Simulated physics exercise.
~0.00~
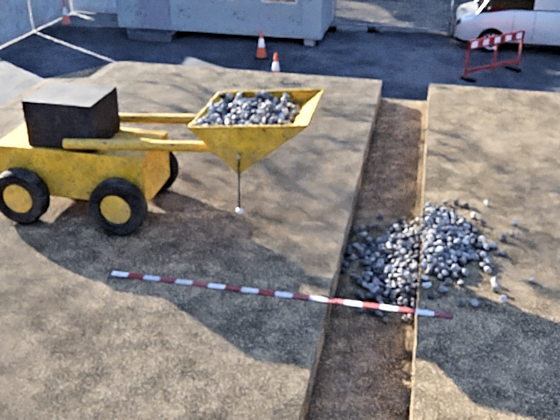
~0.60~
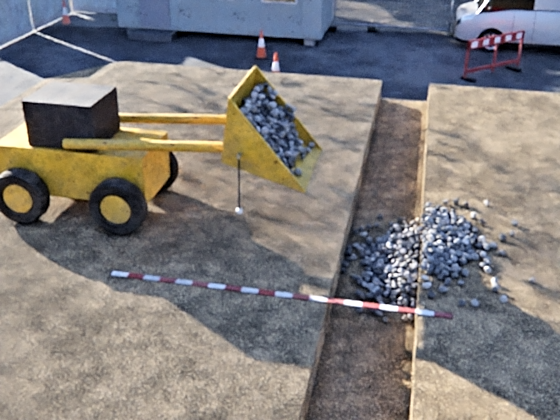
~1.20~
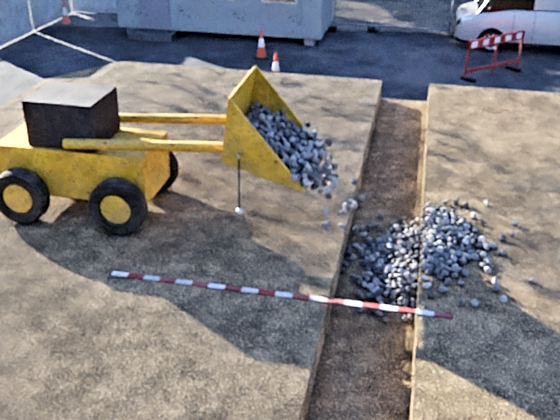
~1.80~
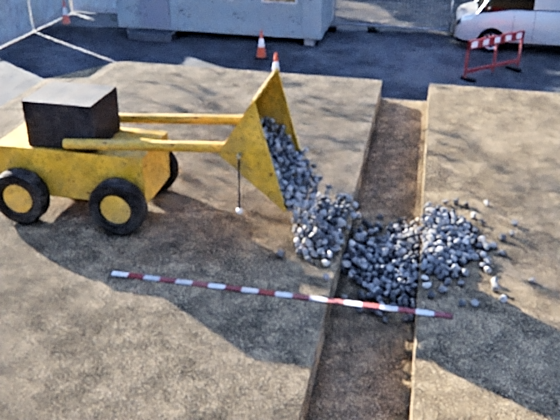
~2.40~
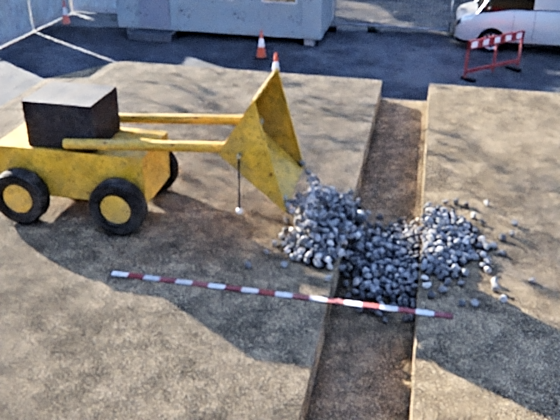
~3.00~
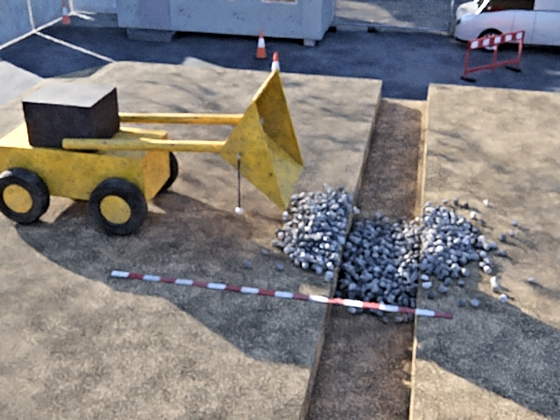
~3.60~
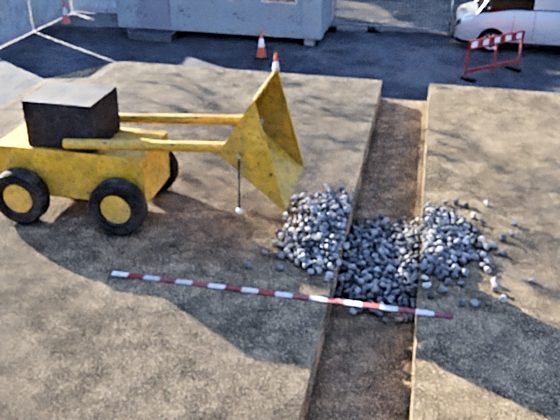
A yellow loader tips its bucket, spilling grey stones beside and into the trench.
